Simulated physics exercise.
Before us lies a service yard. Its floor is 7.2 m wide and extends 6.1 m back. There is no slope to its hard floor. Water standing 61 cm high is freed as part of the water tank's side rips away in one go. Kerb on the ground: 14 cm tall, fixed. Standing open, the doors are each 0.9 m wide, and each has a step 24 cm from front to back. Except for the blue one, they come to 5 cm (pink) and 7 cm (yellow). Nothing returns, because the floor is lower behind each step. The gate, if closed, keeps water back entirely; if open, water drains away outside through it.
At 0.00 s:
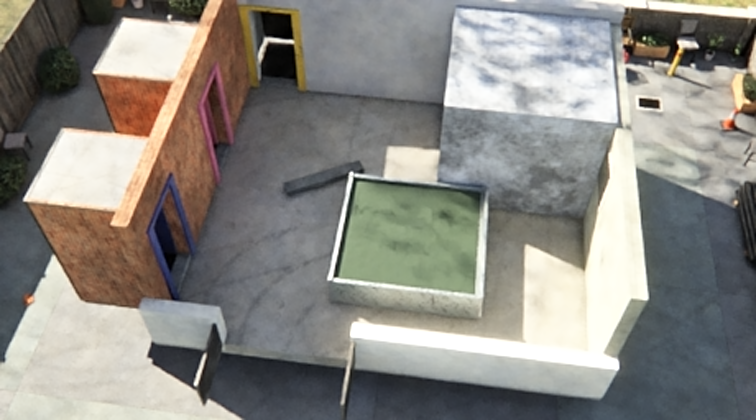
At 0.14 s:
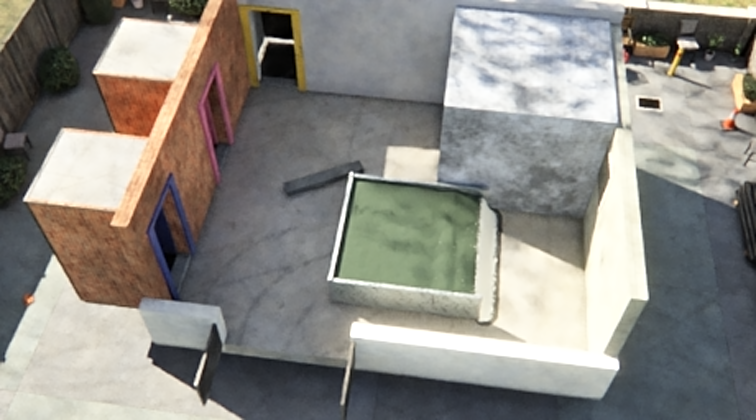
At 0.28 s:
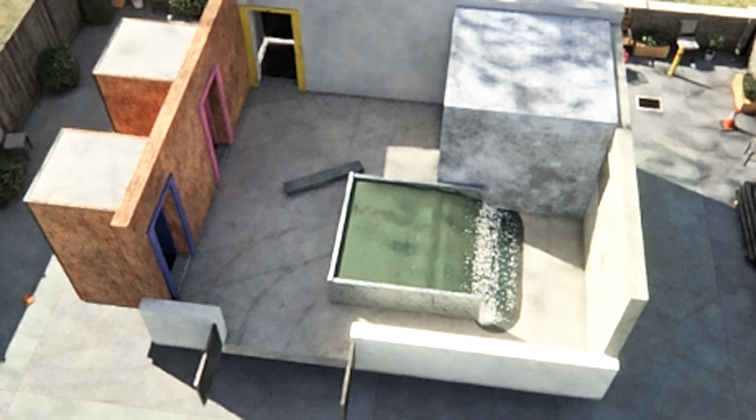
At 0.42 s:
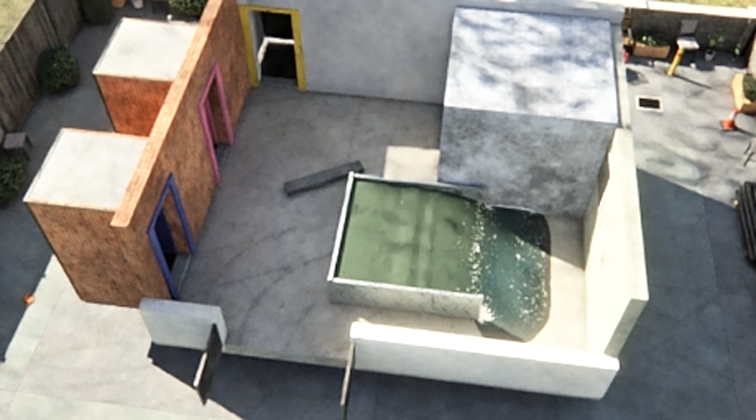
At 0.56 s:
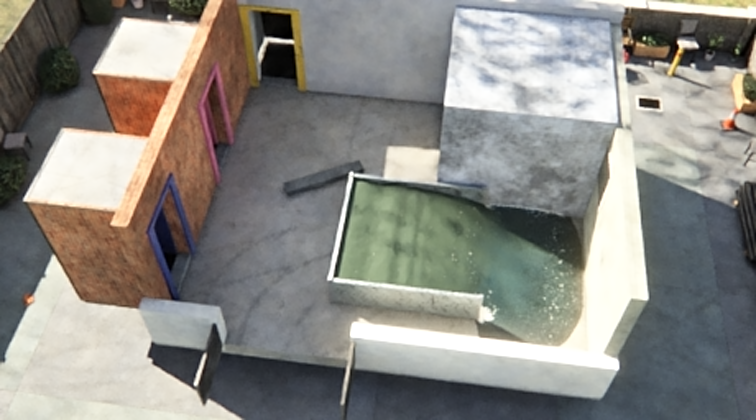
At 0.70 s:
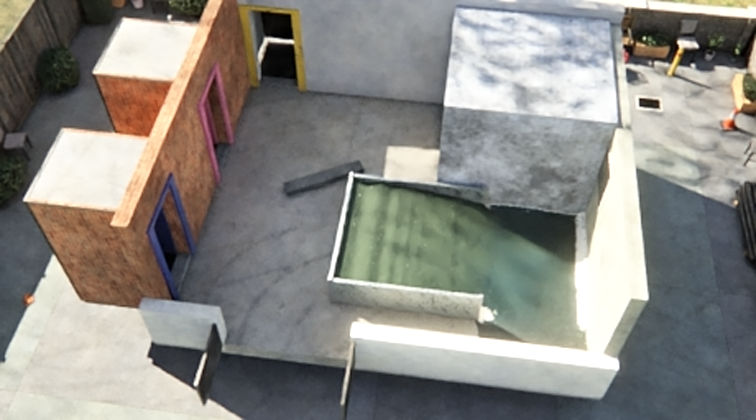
A walled concrete yard is seen from high above, with a pale grey block at the back right and an orange-brown wall on the left. Blue and pink doorways line that wall, a yellow one stands at the back, and a square tank of green water sits near the centre. The tank's right side gives way, and foaming water pours rightward, spreading across the floor to the right-hand wall, while the camera stays still.
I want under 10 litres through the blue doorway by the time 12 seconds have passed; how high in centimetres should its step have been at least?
I would say 19 cm.
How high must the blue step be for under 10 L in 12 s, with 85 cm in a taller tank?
I'd say close to 29 cm.
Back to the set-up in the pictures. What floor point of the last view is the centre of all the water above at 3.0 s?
I'd say around (490, 281).
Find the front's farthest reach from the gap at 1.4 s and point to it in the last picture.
At about (580, 375).
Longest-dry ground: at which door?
Yellow.
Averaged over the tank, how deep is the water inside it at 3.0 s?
Around 18 cm on average.
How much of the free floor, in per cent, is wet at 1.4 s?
I'd say near 20 percent is wet.
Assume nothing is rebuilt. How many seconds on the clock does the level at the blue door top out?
5.0 s.
After 1.4 s water covers 20 % of the floor, deepest (52 cm) near (575, 229); it has not reached the blue door.
After 3.0 s water covers 30 % of the floor, deepest (48 cm) near (580, 375); it has not reached the blue door.
After 12.0 s water covers 90 % of the floor, deepest (18 cm) near (568, 345); 12 cm at the blue door, 113 litres in over its 9 cm step.
At the blue door as built, the water arrived by 4.1 s and peaked near 21 cm at 4.8 s.
With a step of 17 cm, 18 litres would have come in within the 12 s; with 23 cm, 1 litre. So under 10 litres takes about 19 cm.
